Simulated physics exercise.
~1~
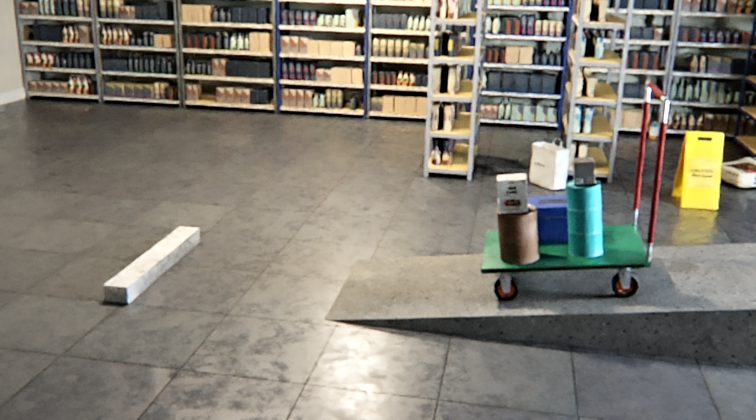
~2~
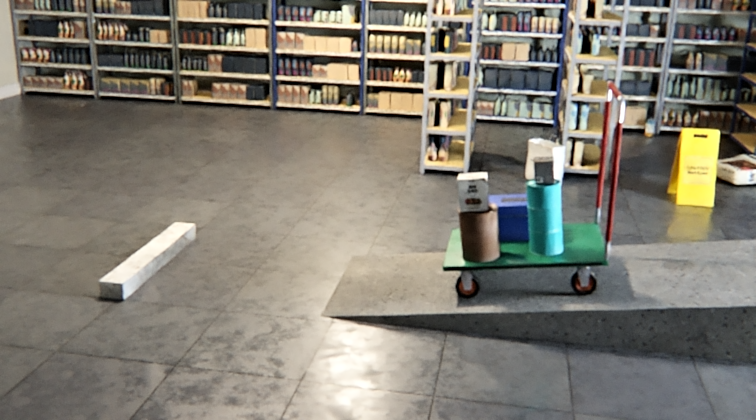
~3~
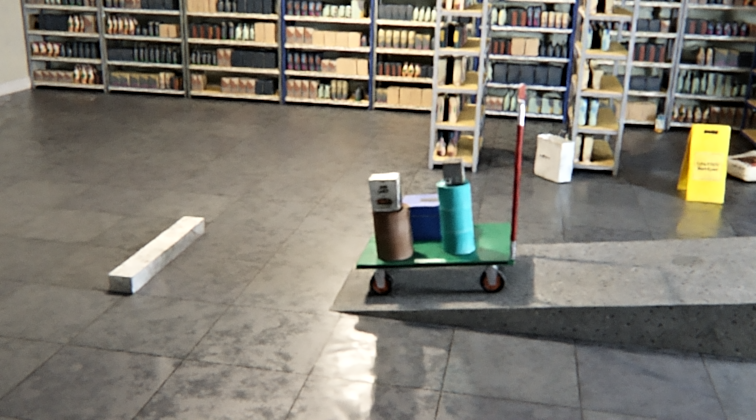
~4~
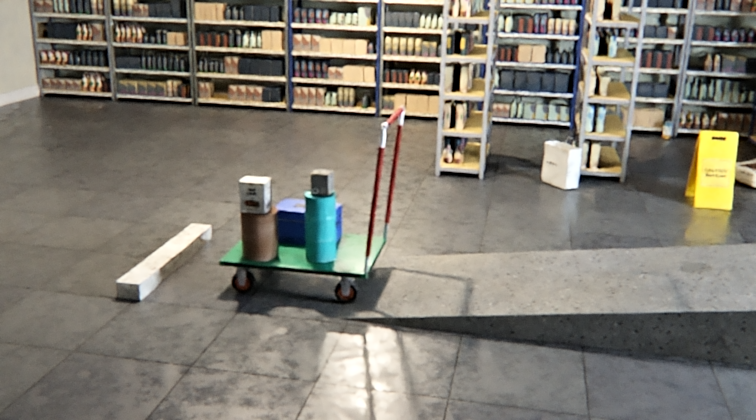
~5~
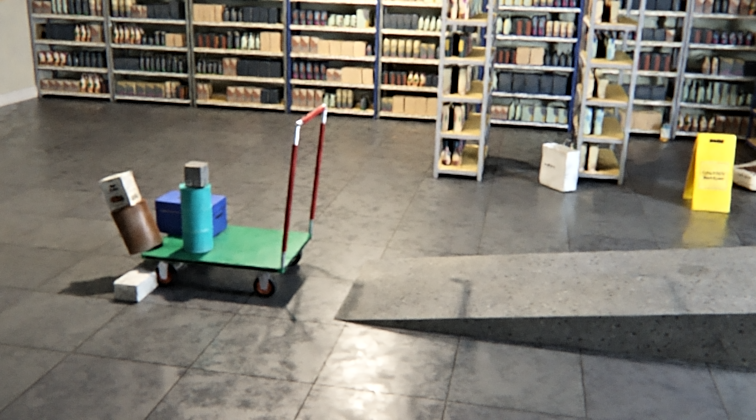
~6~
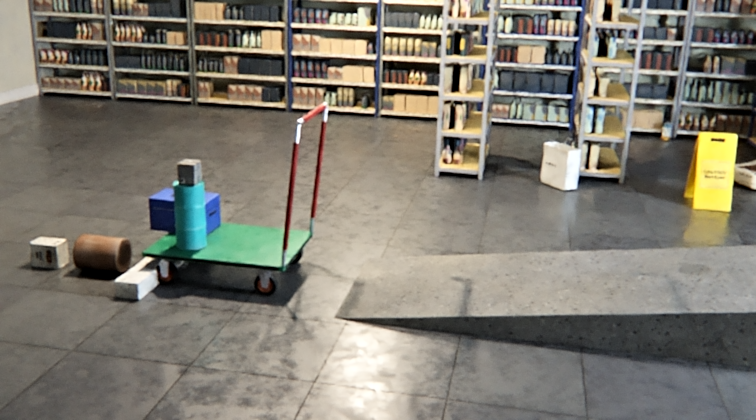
In a warehouse aisle lined with stocked shelves, a green trolley carrying several items rolls left down a ramp and across the floor to a white kerb, where a brown pail and white box topple off, while the turquoise canister, grey parcel and blue toolbox stay aboard.
